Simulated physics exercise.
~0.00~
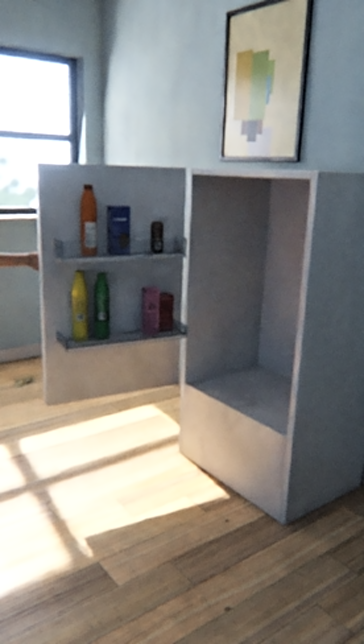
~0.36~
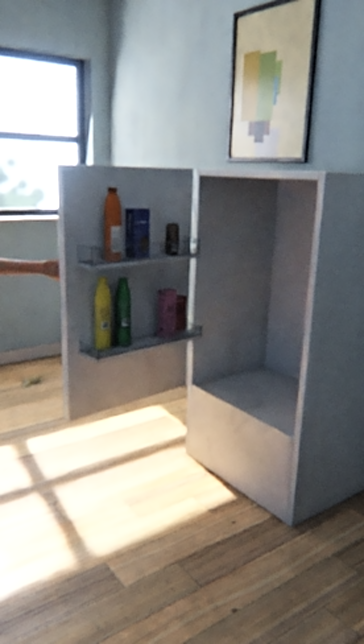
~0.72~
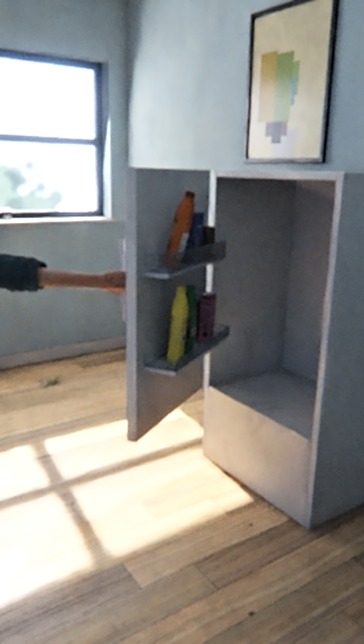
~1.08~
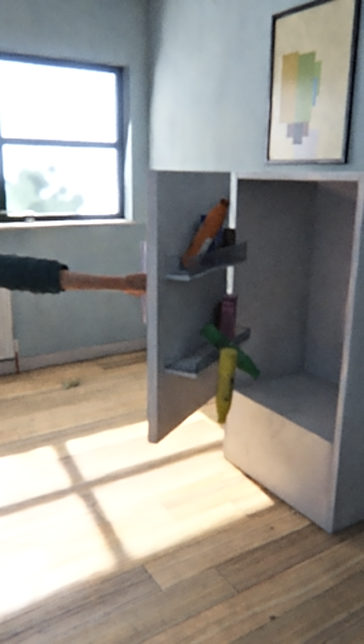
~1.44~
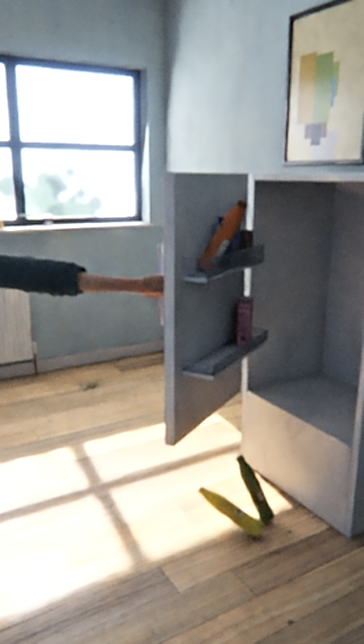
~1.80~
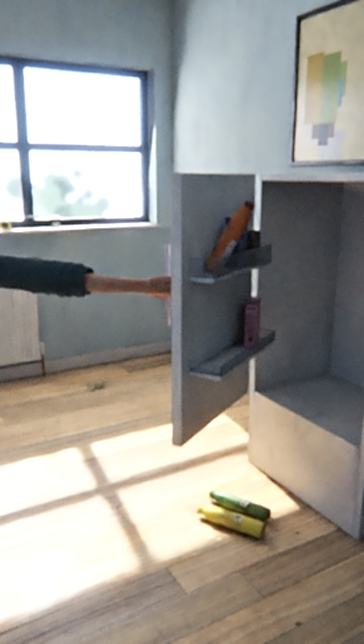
To begin with, a grey fridge stands wide open in a sunlit room, with bottles, cartons and a small can on two racks inside its door, and a hand at the door's outer edge. The arm pushes the door partway closed while the view drifts slightly left. As the door stops, still ajar, the orange bottle on the upper rack tilts over, and the yellow and green bottles tumble off the lower rack, turning upside down as they drop. They hit the wooden floor and end up lying side by side, while the orange bottle stays leaning and the cartons remain in the racks.
